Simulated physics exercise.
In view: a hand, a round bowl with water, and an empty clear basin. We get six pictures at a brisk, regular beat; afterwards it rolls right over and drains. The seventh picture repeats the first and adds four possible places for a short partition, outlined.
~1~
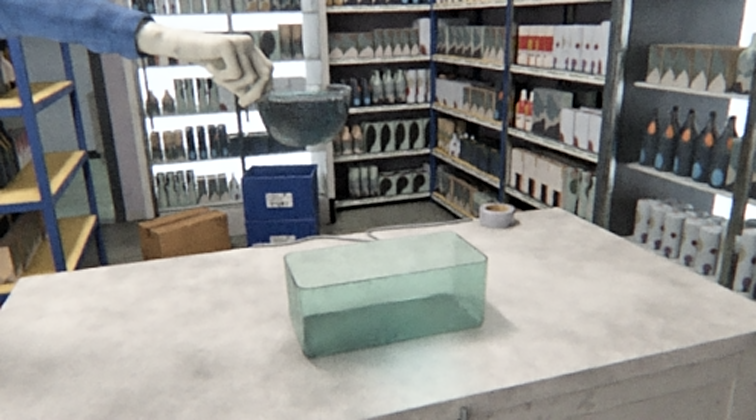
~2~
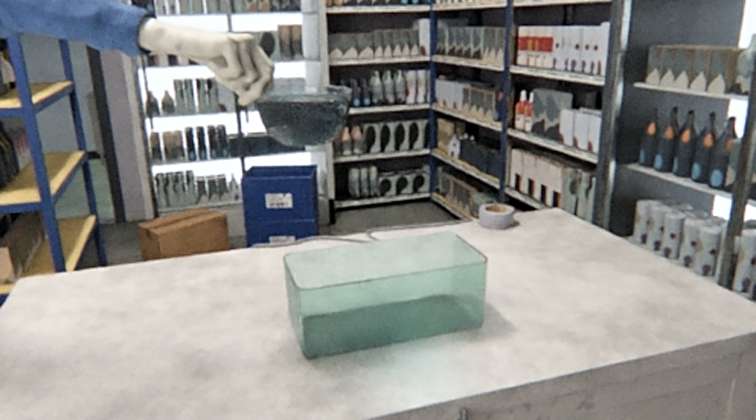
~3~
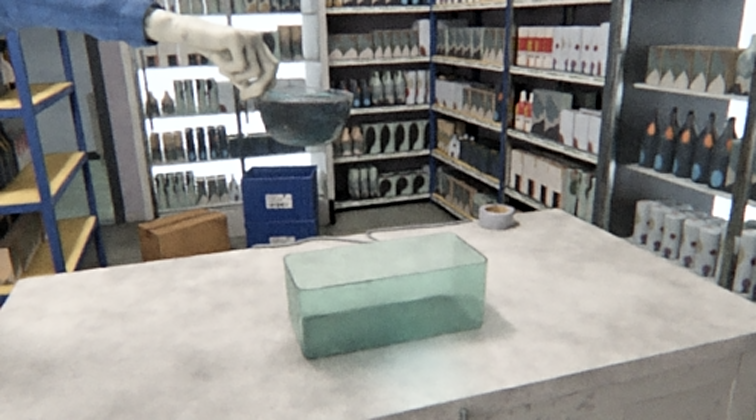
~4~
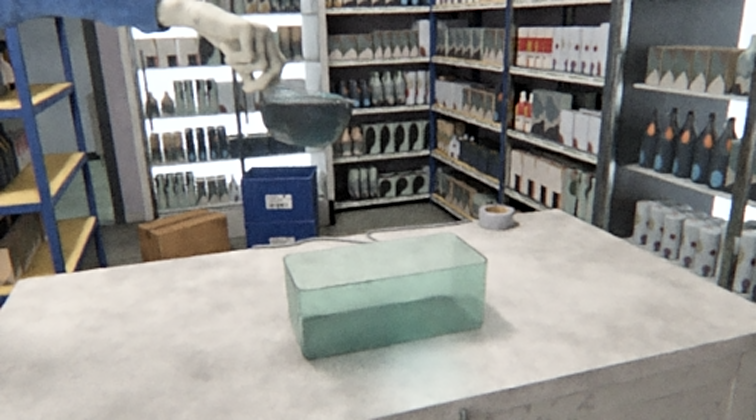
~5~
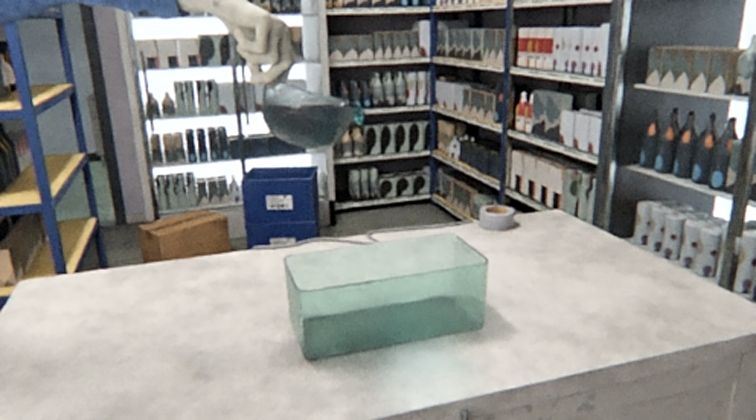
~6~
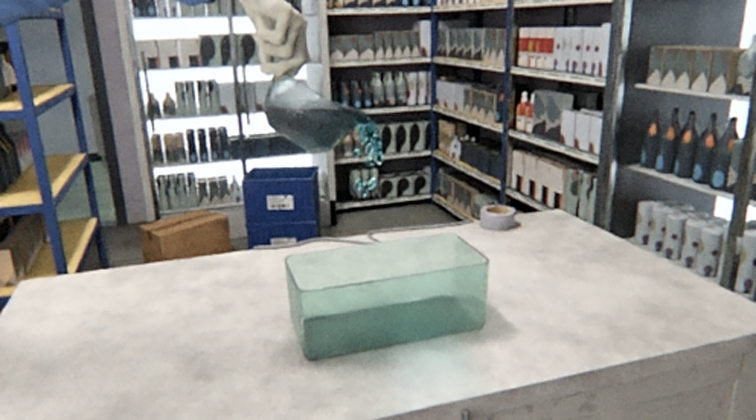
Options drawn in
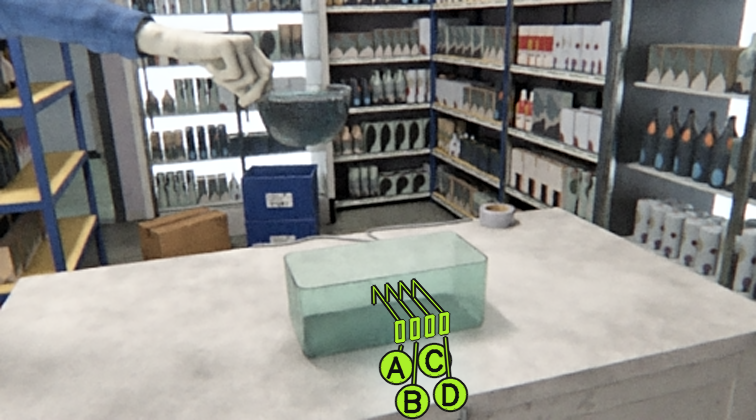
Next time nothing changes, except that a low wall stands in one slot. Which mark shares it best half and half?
It is C.
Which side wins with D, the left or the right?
The left side.
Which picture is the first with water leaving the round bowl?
Picture 5.
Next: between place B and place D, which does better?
It is B.
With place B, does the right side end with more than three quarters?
No.
On the marked copy, A at (401, 346); B at (416, 343); C at (430, 340); D at (445, 337).
With A, about 23 % ends left of the wall and 75 % right of it.
With B, about 35 % ends left of the wall and 63 % right of it.
With C, about 51 % ends left of the wall and 47 % right of it.
With D, about 83 % ends left of the wall and 15 % right of it.
